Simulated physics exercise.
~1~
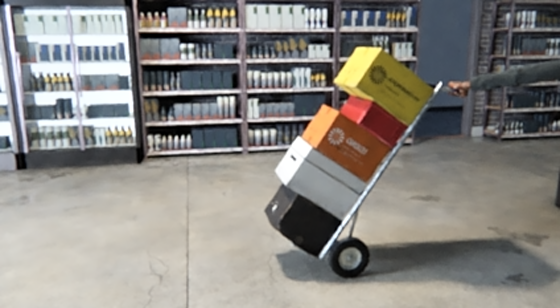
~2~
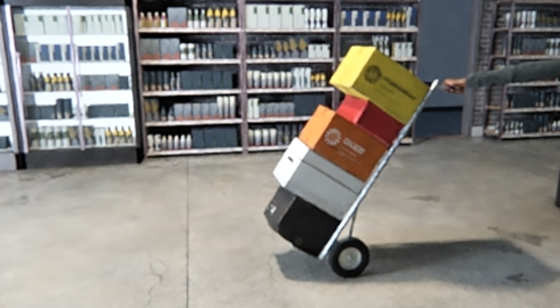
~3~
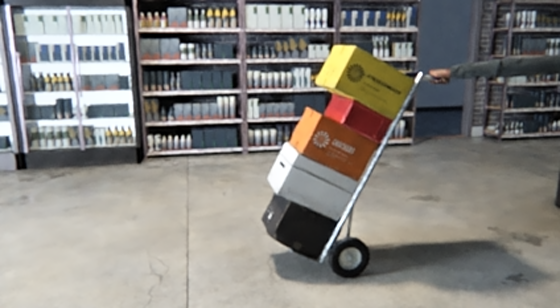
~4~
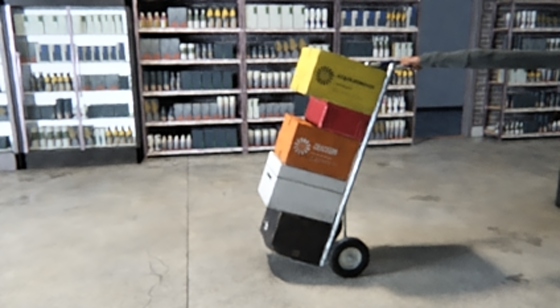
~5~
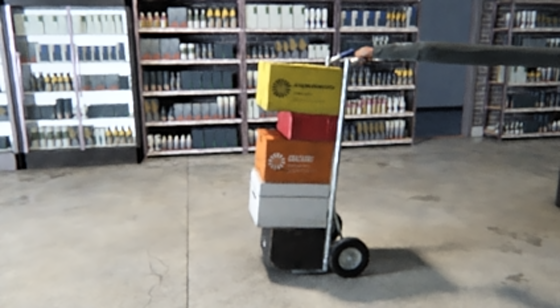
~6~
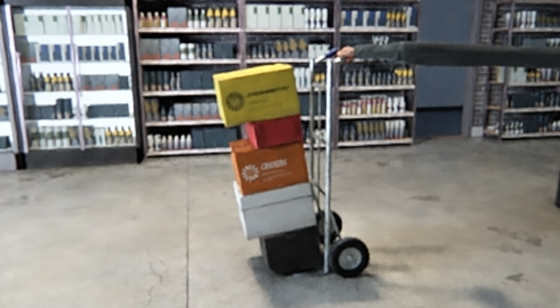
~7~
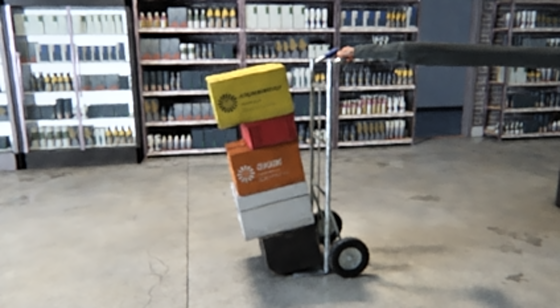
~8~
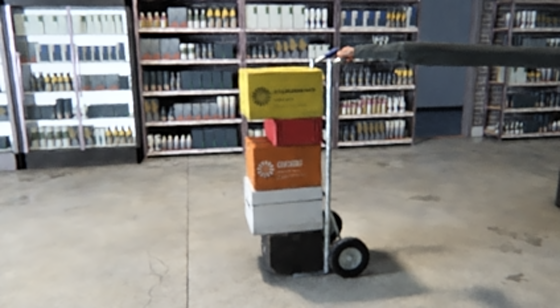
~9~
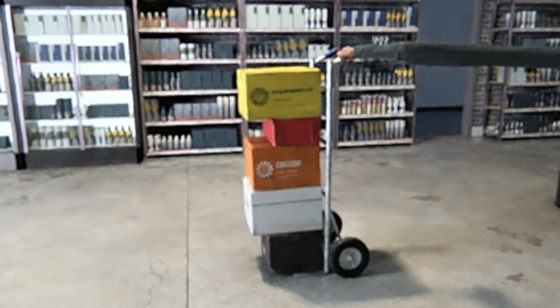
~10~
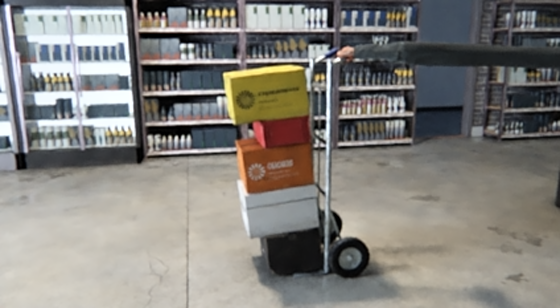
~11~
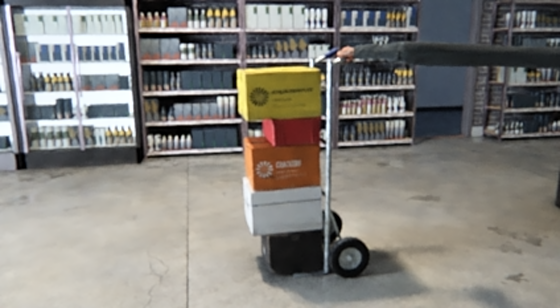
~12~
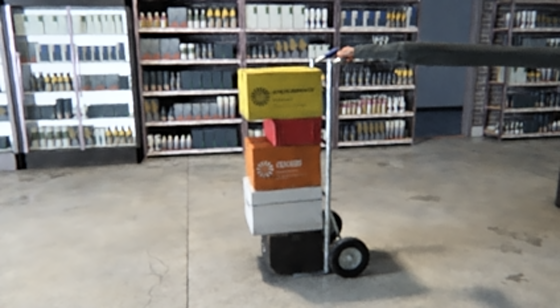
A hand truck stacked with five closed boxes leans back to the right on a concrete floor, seen from the side by a still camera, with shelves of bottles behind. A yellow box tops the pile, above a red one, an orange one, a white one and a black one at the bottom. An outstretched arm at the right grips the handle and swings the truck upright. As it stands, the stack tips to the left, rocks back, then tilts left again more slightly. It settles upright, all the boxes still piled, the hand still on the handle.
